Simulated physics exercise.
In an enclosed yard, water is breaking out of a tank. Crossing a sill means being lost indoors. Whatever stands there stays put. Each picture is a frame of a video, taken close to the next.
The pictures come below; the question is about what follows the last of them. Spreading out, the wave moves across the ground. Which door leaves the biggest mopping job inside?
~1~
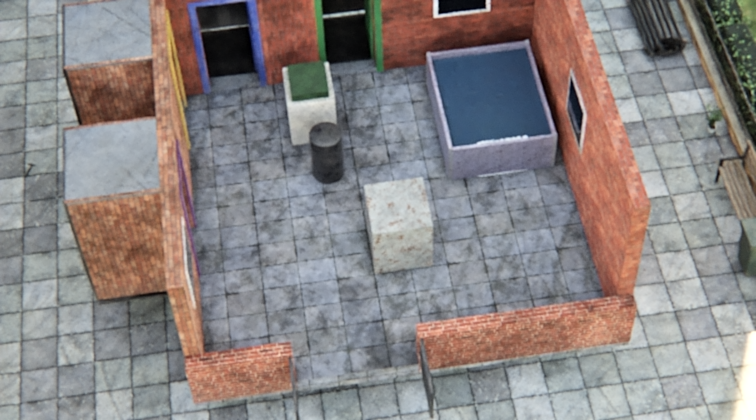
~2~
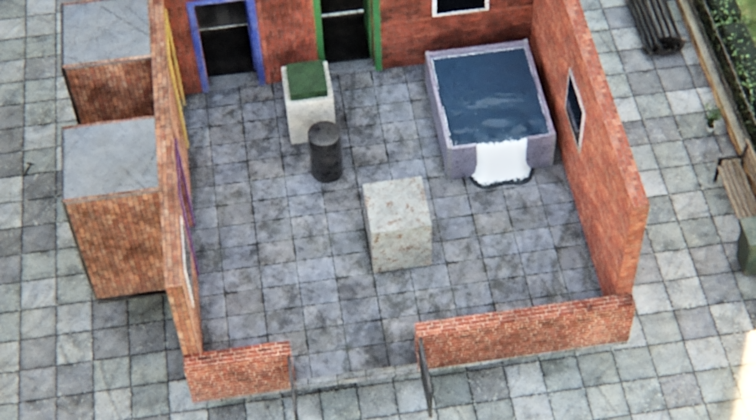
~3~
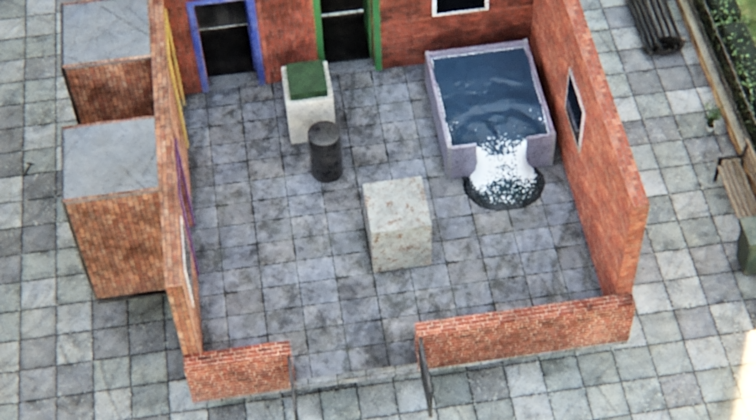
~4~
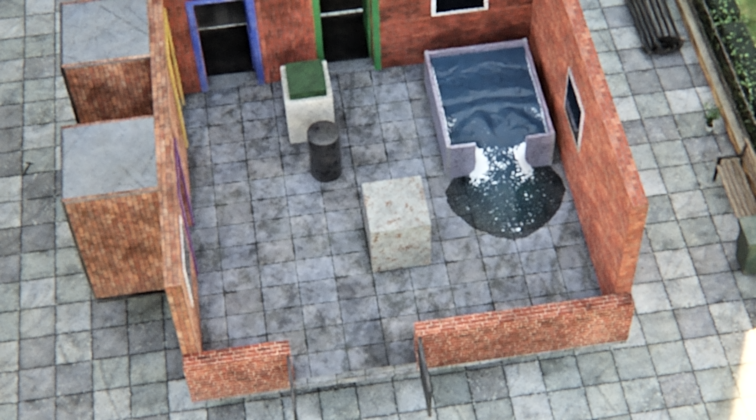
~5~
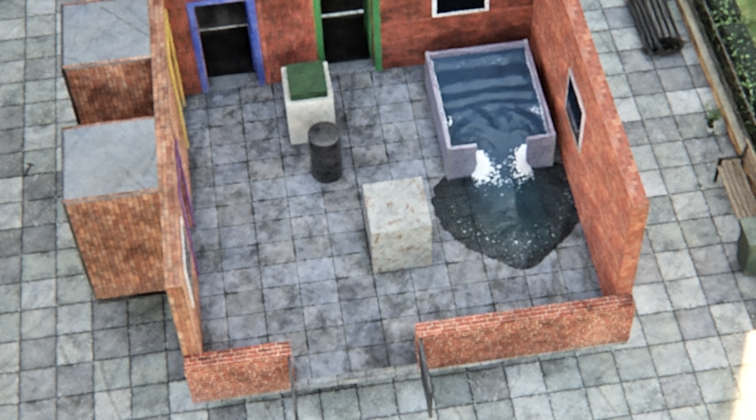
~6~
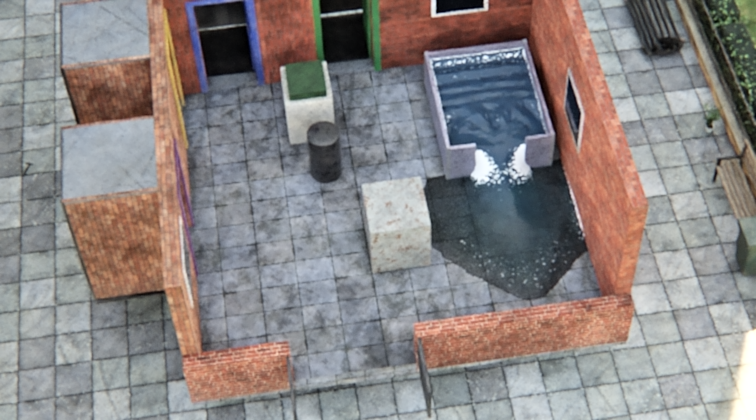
That would be the purple door.
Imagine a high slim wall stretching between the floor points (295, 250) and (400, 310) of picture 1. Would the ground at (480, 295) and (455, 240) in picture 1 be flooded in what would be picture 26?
Well, the first one ends up submerged, and the second one ends up submerged.
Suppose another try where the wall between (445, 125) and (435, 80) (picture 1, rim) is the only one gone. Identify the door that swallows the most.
That would be the door marked green.
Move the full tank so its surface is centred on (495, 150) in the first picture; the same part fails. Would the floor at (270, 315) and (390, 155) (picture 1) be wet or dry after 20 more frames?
Soaked, not wet.
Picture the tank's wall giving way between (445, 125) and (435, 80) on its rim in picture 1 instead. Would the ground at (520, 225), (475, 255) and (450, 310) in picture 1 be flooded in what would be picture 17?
The first spot is left untouched, the second is left untouched, the third is left untouched.
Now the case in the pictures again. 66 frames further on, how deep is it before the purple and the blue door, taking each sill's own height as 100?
180 and 90 %, in that order.
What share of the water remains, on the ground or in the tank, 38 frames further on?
About 92 %.
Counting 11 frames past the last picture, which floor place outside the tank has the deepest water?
I'd put it around (597, 324).
A moment on, water covers 25 % of the floor; green door not reached, yellow door not reached, blue door not reached, purple door not reached.
Next, water covers 30 % of the floor; green door not reached, yellow door not reached, blue door not reached, purple door not reached.
Then, water covers 45 % of the floor; green door not reached, yellow door not reached, blue door not reached, purple door not reached.
Later, water covers 60 % of the floor; green door not reached, yellow door not reached, blue door not reached, purple door some in.
In the end, water covers 95 % of the floor; green door wet at the sill, nothing in, yellow door wet at the sill, nothing in, blue door wet at the sill, nothing in, purple door some in; the purple door has let in the most.
